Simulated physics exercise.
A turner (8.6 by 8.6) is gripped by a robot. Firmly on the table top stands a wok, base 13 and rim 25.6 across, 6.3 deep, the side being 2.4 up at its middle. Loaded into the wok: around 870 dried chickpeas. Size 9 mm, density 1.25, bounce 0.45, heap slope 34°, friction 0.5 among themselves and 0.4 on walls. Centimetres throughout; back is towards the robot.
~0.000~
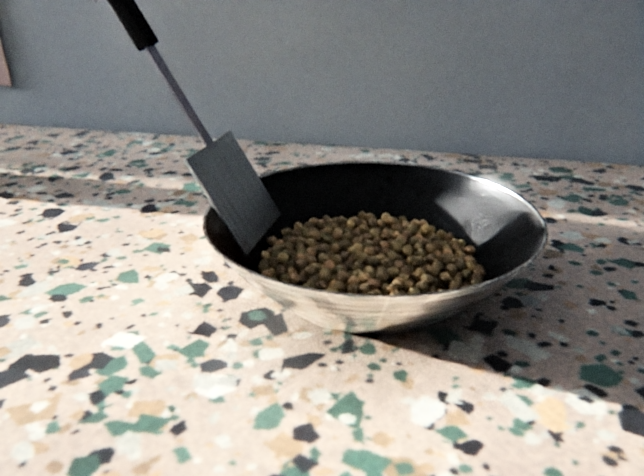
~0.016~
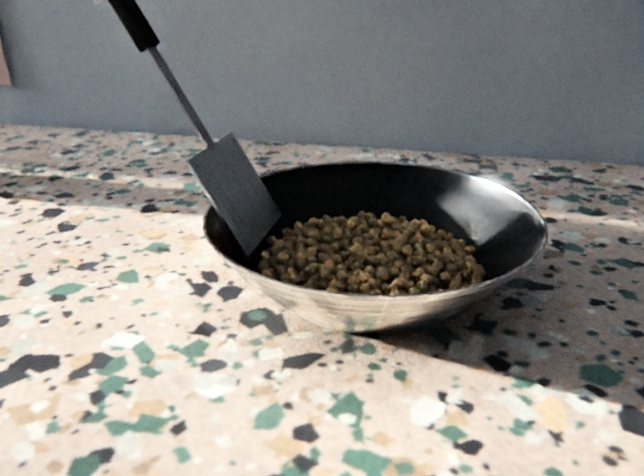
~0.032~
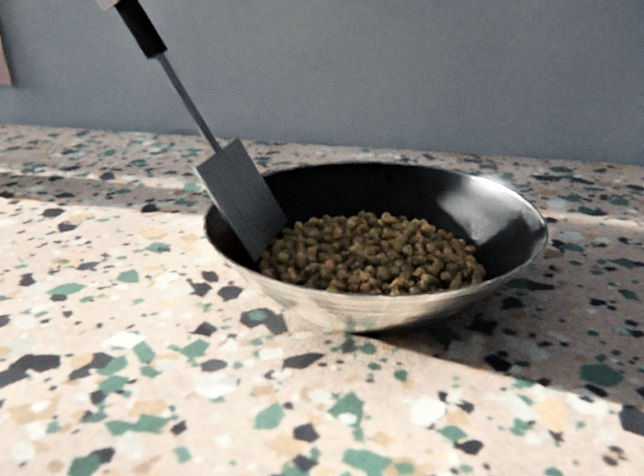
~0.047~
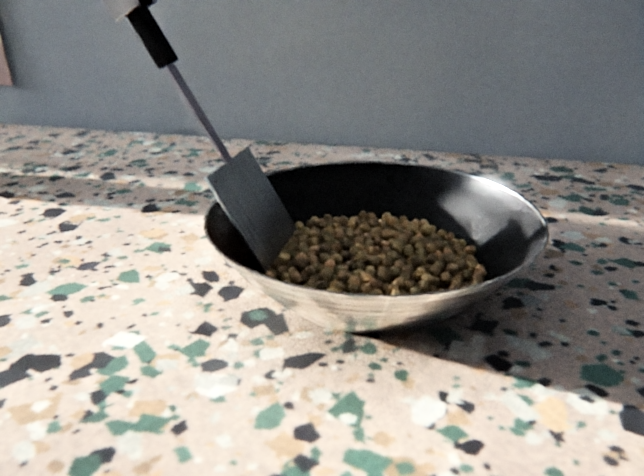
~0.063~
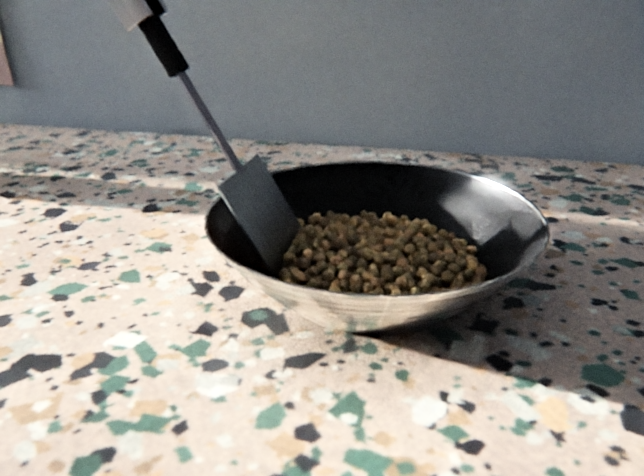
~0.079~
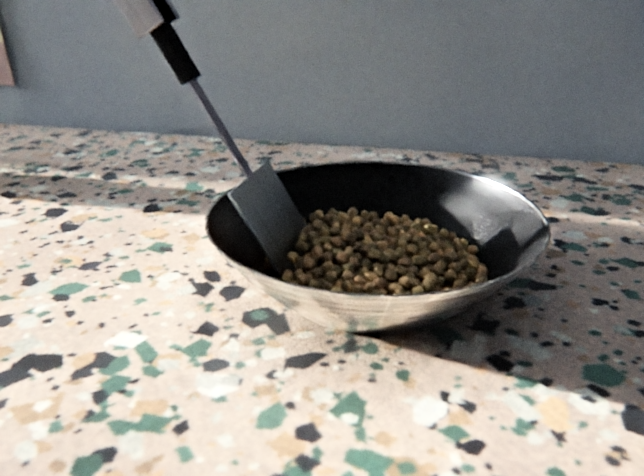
A robot gripper lowering a black-handled metal turner into a wok, its blade sliding down and right against the dried chickpeas.
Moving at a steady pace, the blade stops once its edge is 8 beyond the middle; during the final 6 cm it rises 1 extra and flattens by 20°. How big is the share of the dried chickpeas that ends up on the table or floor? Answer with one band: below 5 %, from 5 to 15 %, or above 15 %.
From 5 to 15 %.
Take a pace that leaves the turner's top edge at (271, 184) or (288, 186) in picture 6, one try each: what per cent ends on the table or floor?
Around 20 per cent, then around 35 per cent.
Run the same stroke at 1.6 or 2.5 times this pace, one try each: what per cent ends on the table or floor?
Around 20 per cent, then around 40 per cent, would end on the table or floor.
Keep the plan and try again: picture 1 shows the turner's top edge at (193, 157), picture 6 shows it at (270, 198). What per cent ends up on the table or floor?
About 30 per cent.
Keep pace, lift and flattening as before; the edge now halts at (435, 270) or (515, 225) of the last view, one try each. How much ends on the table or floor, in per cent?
About 0 and 40 per cent.
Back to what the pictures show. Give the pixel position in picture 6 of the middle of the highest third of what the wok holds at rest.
The centre sits close to (492, 236).
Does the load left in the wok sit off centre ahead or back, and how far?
Forward offset: Roughly 4.5 cm.
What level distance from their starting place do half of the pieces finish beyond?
Somewhere around 5 centimetres, I'd say.
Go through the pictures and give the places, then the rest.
The turner top edge at (209, 144), sloping 60°; upper third of the load around (365, 257), from x 265 to 480, top at y 215; 869 in the wok, in the first picture.
The turner top edge at (210, 145), sloping 60°; upper third of the load around (365, 257), from x 265 to 480, top at y 215, in the second picture.
The turner top edge at (217, 151), sloping 60°; upper third of the load around (365, 257), from x 265 to 480, top at y 215, in the third picture.
The turner top edge at (228, 160), sloping 60°; upper third of the load around (366, 257), from x 265 to 480, top at y 215, in the fourth picture.
The turner top edge at (238, 169), sloping 60°; upper third of the load around (364, 255), from x 265 to 480, top at y 215, in the fifth picture.
The turner top edge at (249, 175), sloping 60°; upper third of the load around (365, 253), from x 270 to 485, top at y 210; 869 in the wok, in the sixth picture.
After 0.18 s, sloping 60°, highest piece 7 above the table; 869 in the wok.
After 0.28 s, sloping 52°, highest piece 8 above the table; 867 in the wok, 2 on the blade or in flight.
After 0.53 s, sloping 40°, highest piece 8 above the table; 806 in the wok, 49 on the table or floor, 14 on the blade or in flight.
After 1.58 s, sloping 40°, highest piece 7 above the table; 802 in the wok, 67 on the table or floor.
In the end, 802 in the wok, 67 on the table or floor. That is 8 % on the table or floor.
